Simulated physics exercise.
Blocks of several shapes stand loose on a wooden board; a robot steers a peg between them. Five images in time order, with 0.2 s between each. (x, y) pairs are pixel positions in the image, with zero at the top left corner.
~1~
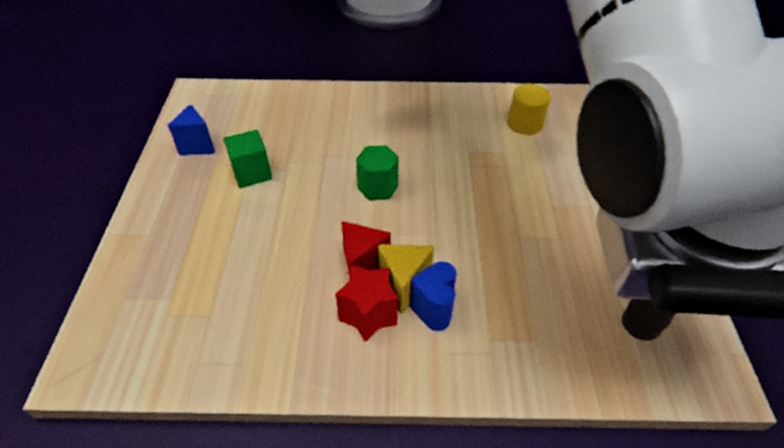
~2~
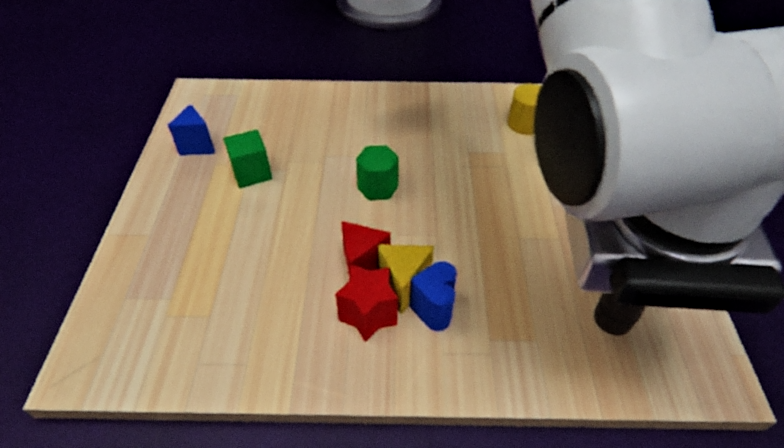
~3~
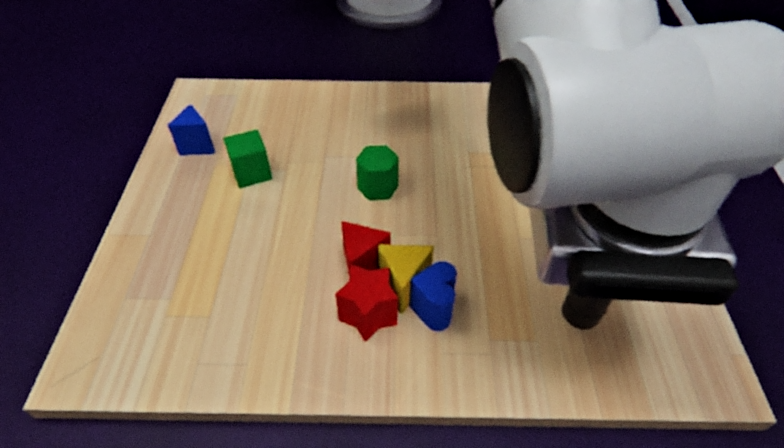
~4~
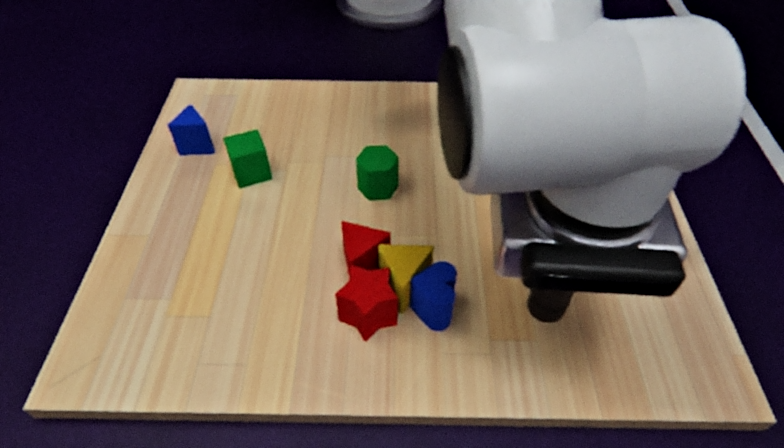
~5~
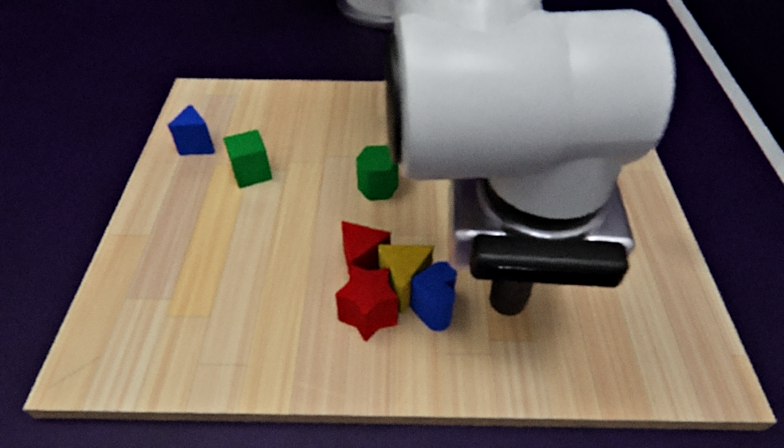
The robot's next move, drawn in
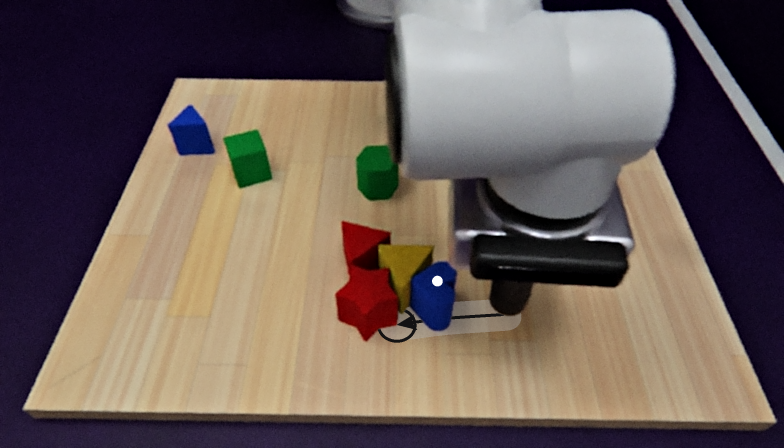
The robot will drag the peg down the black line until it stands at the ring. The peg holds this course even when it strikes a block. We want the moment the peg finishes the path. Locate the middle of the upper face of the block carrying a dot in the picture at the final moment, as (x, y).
Roughly at (367, 282).
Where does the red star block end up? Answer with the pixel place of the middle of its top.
The top centre is at (317, 287).
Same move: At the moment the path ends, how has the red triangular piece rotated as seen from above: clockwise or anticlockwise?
Direction: Anticlockwise.
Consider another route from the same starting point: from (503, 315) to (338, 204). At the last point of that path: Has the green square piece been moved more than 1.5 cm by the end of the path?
No, that is not what happens.
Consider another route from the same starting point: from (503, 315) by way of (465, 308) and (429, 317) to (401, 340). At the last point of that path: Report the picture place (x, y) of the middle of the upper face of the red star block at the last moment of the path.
It will end up at (326, 292).
Drawn move, straight from (503, 315) to (397, 325); the dot is on the blue heart.
What follows on the original path. Halfway along, peg (451, 305); red triangular piece (361, 234); red star block (362, 287); yellow triangular piece (398, 255), turned 20° clockwise; blue heart (418, 281).
At the end, peg (397, 312); red triangular piece (360, 232), turned 20° anticlockwise; red star block (317, 287); yellow triangular piece (388, 249), turned 50° clockwise; blue heart (367, 282), turned 25° clockwise.
